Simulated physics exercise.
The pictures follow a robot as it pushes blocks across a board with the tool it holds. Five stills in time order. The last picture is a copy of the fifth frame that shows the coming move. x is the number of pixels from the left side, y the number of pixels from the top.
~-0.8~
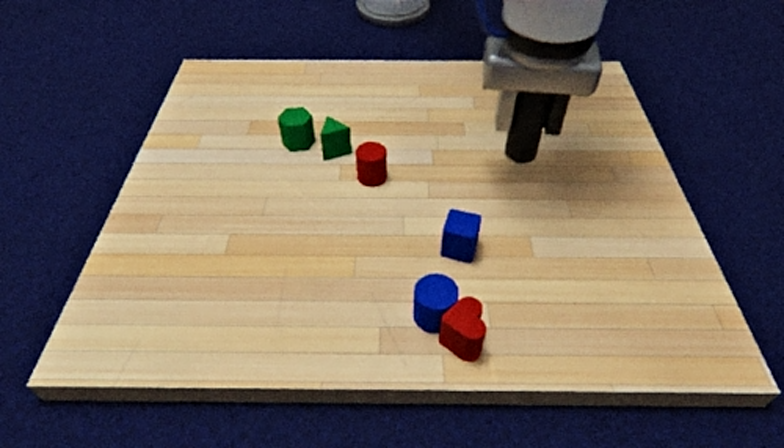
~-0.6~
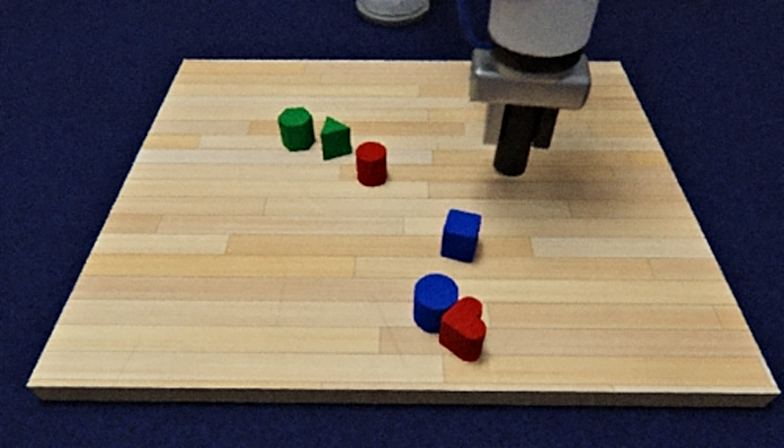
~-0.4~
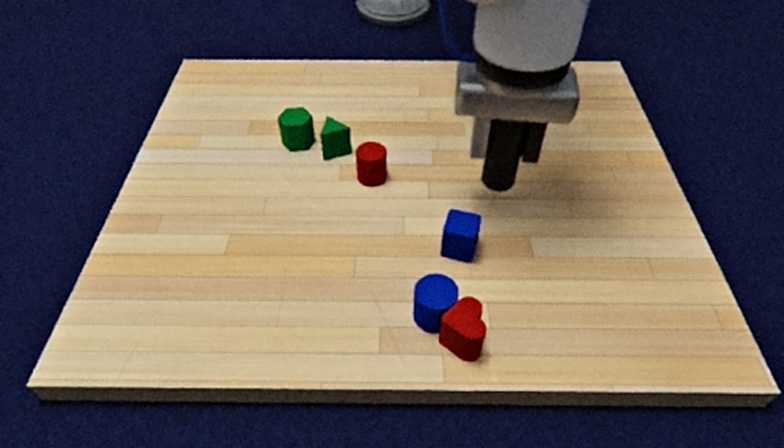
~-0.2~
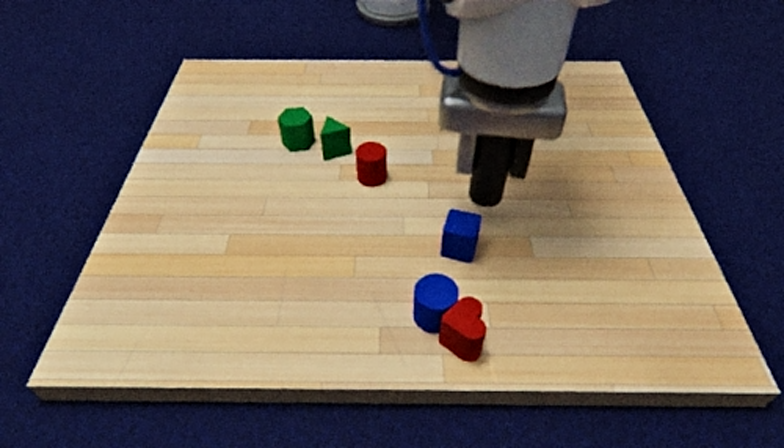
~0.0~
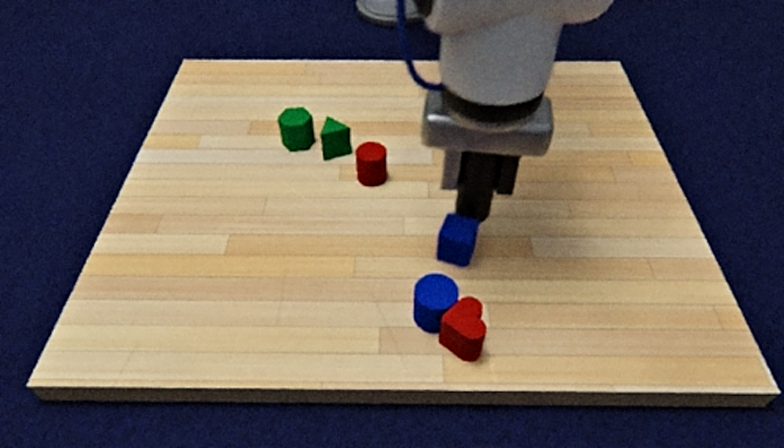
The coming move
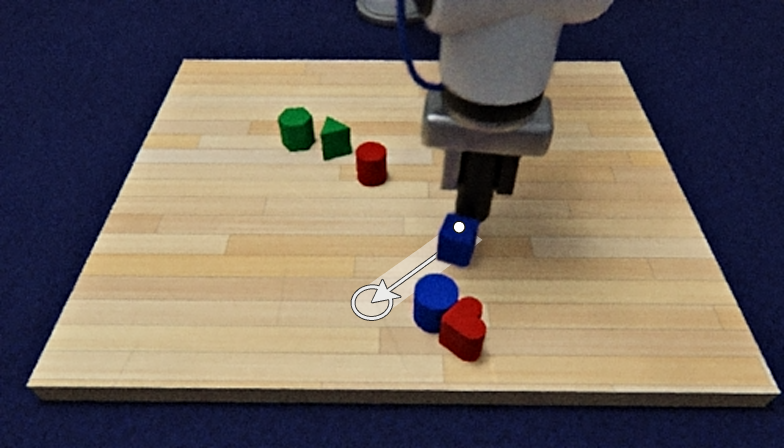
A robot arm moved down and to the left over a wooden board scattered with small red, green and blue blocks, then its dark tip reached the blue square block and nudged it slightly.
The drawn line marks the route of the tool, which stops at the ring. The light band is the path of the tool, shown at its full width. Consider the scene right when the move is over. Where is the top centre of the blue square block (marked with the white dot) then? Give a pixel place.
Roughly at (382, 314).
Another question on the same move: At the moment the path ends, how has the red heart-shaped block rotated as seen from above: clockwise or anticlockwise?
Answer: Anticlockwise.
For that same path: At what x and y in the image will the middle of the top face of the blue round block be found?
Its top face will be centred at roughly (424, 327).
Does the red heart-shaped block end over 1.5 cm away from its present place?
That would be a no.
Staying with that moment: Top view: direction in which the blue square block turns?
Anticlockwise, looking down.
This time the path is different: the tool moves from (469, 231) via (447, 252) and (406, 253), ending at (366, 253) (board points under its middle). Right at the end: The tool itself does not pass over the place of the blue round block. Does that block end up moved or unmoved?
That block stays in place.
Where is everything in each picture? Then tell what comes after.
The first frame shows tool's lower end (520, 154); blue round block (437, 291); blue square block (463, 222); red heart-shaped block (467, 317).
The second frame shows tool (509, 167); blocks still.
The third frame shows tool (498, 181); blocks still.
The fourth frame shows tool (485, 196); blocks still.
The fifth frame shows tool (472, 211); blue round block (437, 291); blue square block (459, 227); red heart-shaped block (467, 317).
Drawn move, from (469, 231) directly to (372, 302); the dot is on the blue square block.
What follows on the original path. One third of the way, tool (441, 234); blue square block (431, 254), turned 15° anticlockwise.
Two thirds of the way, tool (408, 258); blue round block (427, 315); blue square block (402, 284), turned 35° anticlockwise; red heart-shaped block (469, 324), turned 20° anticlockwise.
At the end, tool (371, 284); blue round block (424, 327); blue square block (382, 314), turned 80° anticlockwise; red heart-shaped block (469, 326), turned 30° anticlockwise.
